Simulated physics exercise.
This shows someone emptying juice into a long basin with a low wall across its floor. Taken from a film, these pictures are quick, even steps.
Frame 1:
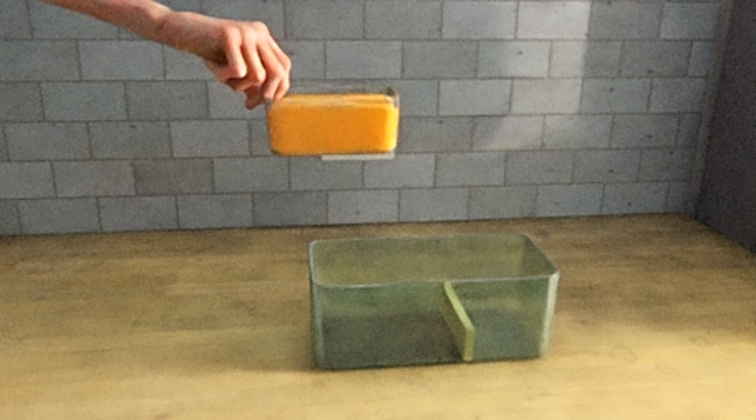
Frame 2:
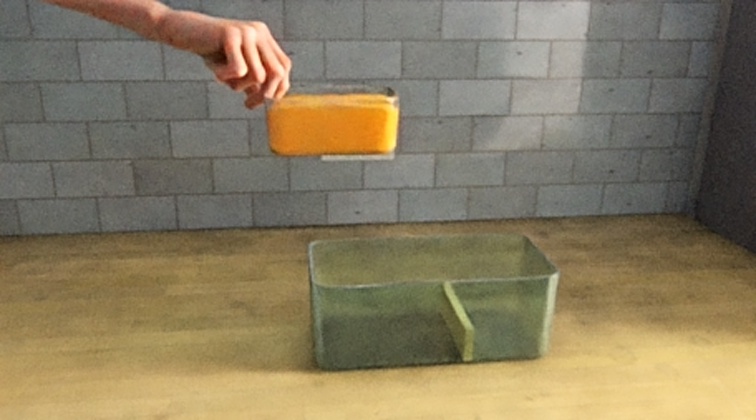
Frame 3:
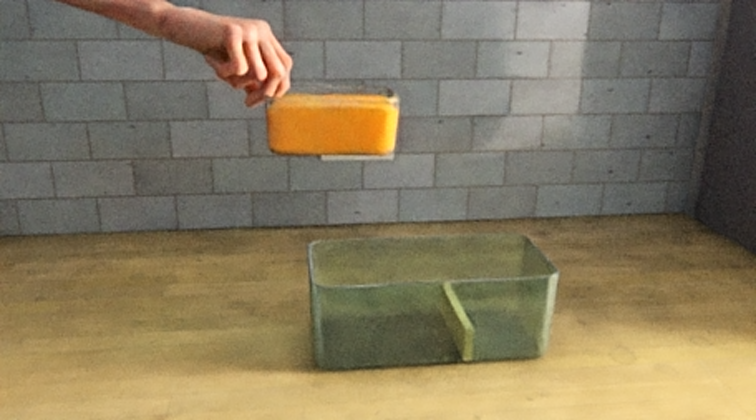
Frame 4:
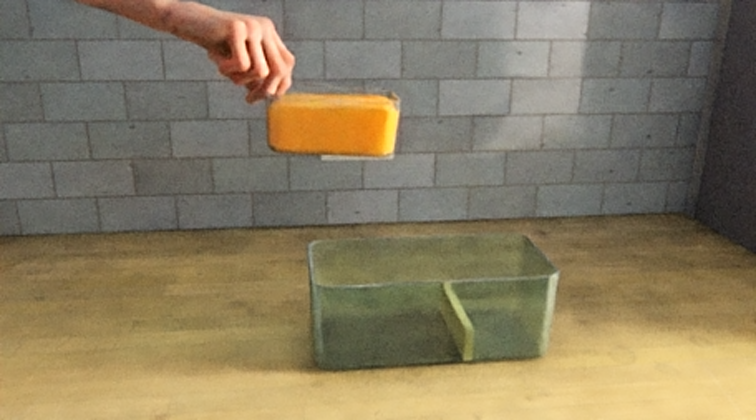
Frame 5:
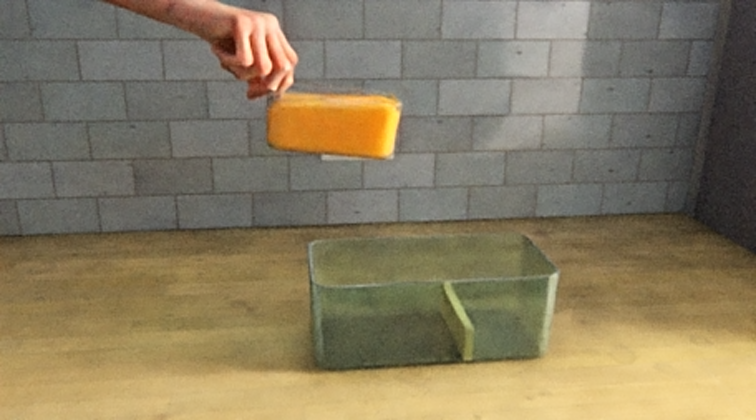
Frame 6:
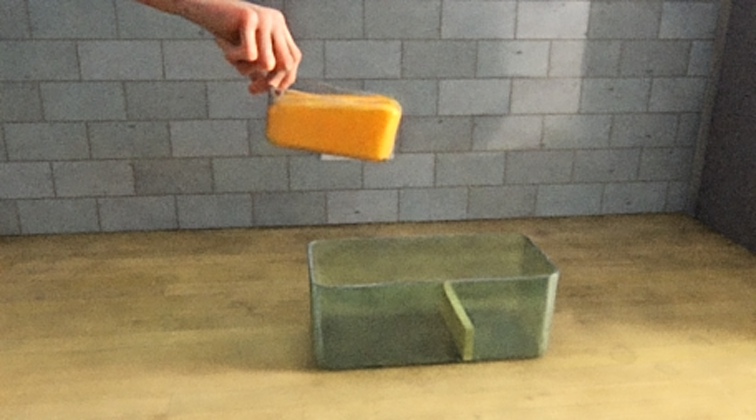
A hand holding a clear container of orange juice above a long greenish basin, keeping still, then tilting it slightly rightward.
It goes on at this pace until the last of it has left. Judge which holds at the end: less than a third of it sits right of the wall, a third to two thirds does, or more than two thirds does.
The share right of the wall fails to exceed two thirds but reaches one third.
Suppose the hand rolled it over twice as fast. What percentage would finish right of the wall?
Roughly 30 per cent ends up there.
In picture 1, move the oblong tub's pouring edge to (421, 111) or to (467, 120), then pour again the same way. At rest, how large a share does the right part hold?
Start one gives some 70 %, start two some 75 %.
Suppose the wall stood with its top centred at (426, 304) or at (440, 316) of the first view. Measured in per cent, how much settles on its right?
70 per cent, then 60 per cent, roughly.
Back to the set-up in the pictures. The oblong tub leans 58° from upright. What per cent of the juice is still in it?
Some 45 in a hundred has yet to spill out.
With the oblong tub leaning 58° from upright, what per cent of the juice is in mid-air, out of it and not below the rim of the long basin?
Estimate: Some 40 per cent.
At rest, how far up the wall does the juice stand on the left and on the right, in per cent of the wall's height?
On the left it is 30 per cent, on the right 50.
A moment on, the oblong tub is tipped part way and 46 per cent is still to pour, 9 is left of the wall and 7 right of it.
Next, the oblong tub is tipped on its side and 10 per cent is still to pour, 31 is left of the wall and 49 right of it.
Then the oblong tub is tipped on its side and 2 per cent is still to pour, 44 is left of the wall and 50 right of it.
Later the oblong tub is tipped on its side and 0 per cent is still to pour, 47 is left of the wall and 50 right of it.
In the end 47 per cent lies left of the wall, 50 right of it and 2 outside.
